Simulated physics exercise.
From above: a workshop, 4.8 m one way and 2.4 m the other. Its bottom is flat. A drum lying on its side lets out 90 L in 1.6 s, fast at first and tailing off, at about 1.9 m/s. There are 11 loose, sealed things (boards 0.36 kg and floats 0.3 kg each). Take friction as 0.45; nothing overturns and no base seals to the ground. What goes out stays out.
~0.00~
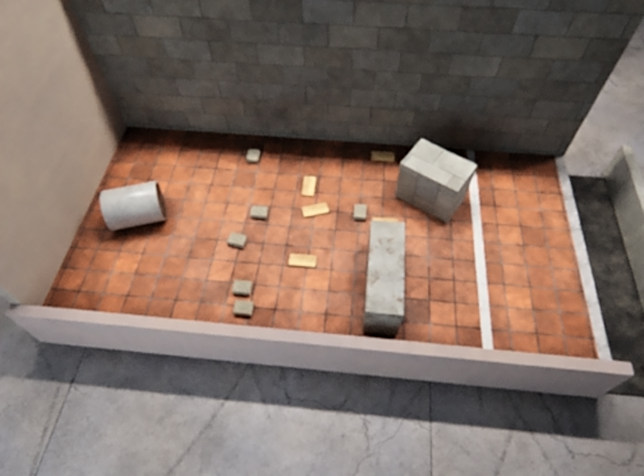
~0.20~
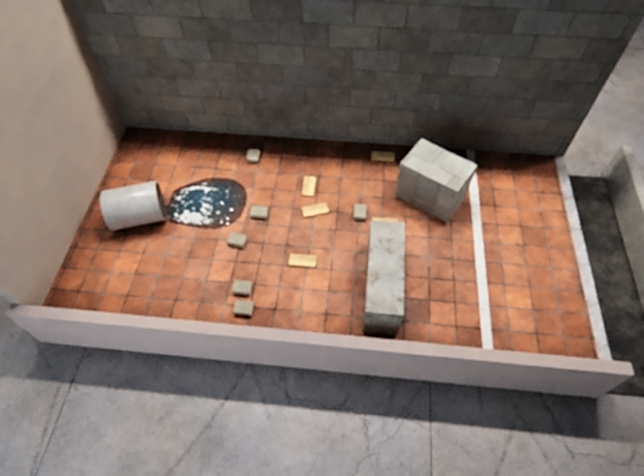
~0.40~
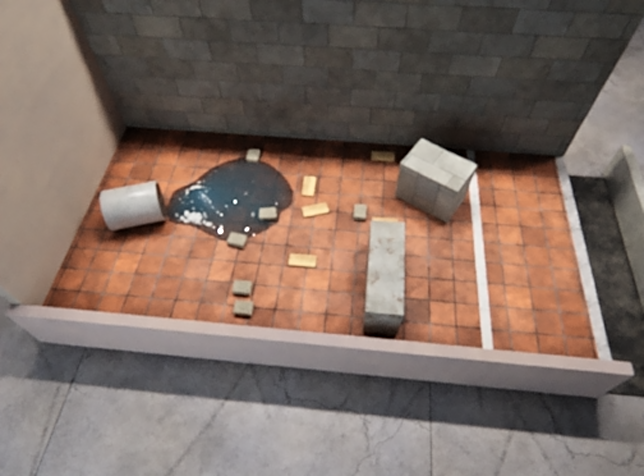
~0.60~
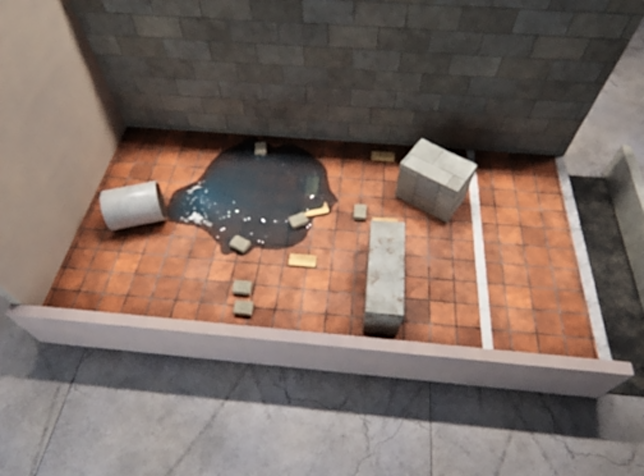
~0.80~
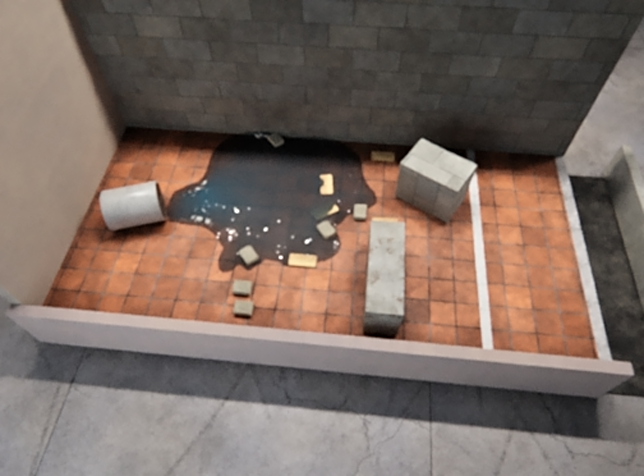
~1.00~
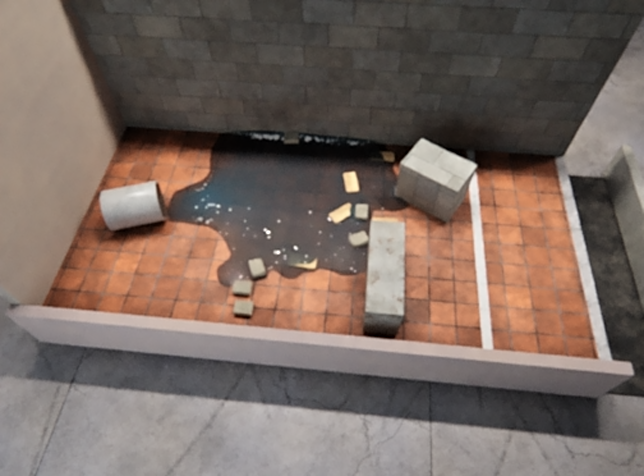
Dark water pouring from a drum on its side, spreading rightward across a tiled floor and shifting small grey and yellow blocks.
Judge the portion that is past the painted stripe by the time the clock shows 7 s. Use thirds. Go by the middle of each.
That comes to between one and two thirds.
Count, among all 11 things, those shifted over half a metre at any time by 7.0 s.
9 of them.
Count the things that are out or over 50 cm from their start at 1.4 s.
By then 5.
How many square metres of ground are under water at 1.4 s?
About 3.5 m2.
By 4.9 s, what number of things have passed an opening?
By then 3.
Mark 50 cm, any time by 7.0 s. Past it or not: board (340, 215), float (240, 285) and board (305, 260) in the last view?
In that order: More, less, more.
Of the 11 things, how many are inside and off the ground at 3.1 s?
At that moment 3.
After 1.4 s 0 of 11 are over the mark; 5 afloat.
After 3.1 s 6 of 11 are over the mark; 3 afloat.
After 4.9 s 7 of 11 are over the mark; 0 afloat.
After 7.0 s 7 of 11 are over the mark; 0 afloat.
